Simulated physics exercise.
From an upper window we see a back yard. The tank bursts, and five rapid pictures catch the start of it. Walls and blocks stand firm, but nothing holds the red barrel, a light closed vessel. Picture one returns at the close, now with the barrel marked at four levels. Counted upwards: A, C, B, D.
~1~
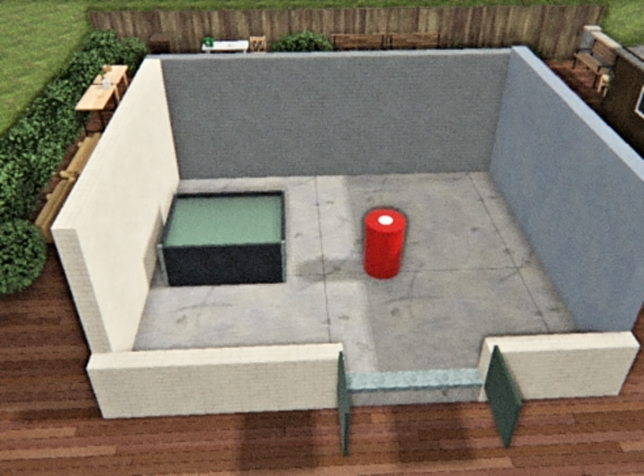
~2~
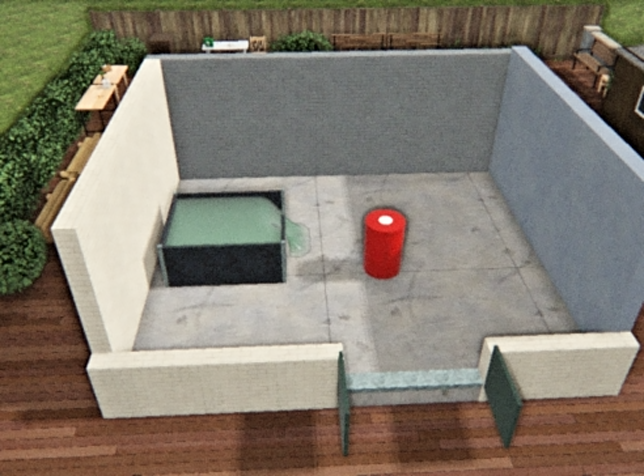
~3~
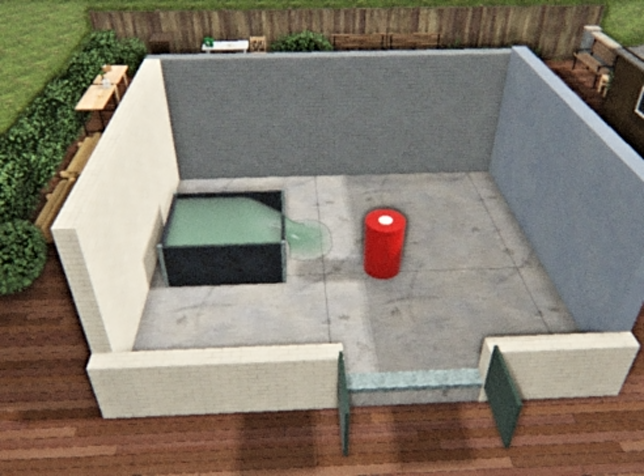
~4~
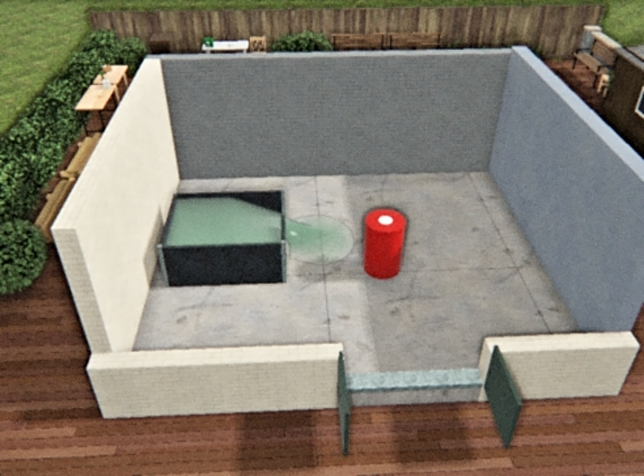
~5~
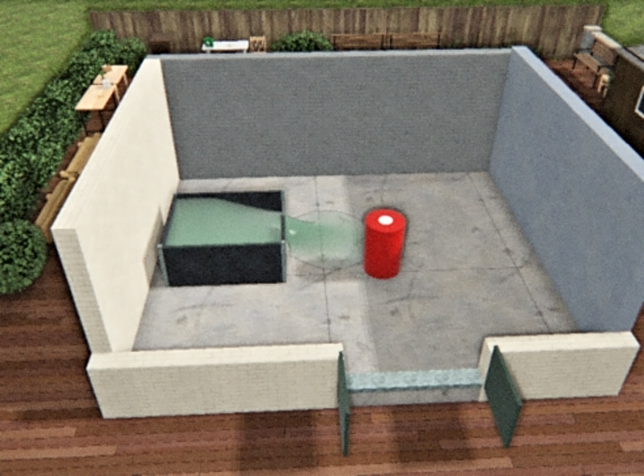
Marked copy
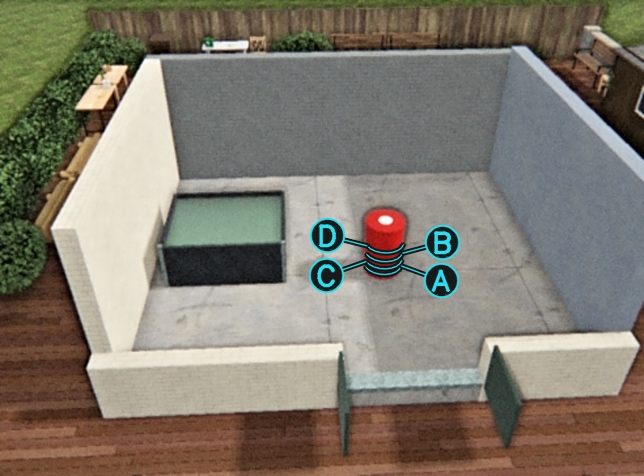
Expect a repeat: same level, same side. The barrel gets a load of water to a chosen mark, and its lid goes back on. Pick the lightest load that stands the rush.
Level C.
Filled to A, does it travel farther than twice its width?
No, less.
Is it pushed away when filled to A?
Yes, that goes wrong.
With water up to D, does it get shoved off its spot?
No.
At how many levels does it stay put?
Three of them.
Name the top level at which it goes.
Level A.
In cyan, A at (385, 274); B at (386, 261); C at (385, 268); D at (387, 253); from the bottom up A, C, B, D.
If A is chosen, it is pushed about half its own width away.
If B is chosen, it does not move.
If C is chosen, it does not move.
If D is chosen, it does not move.
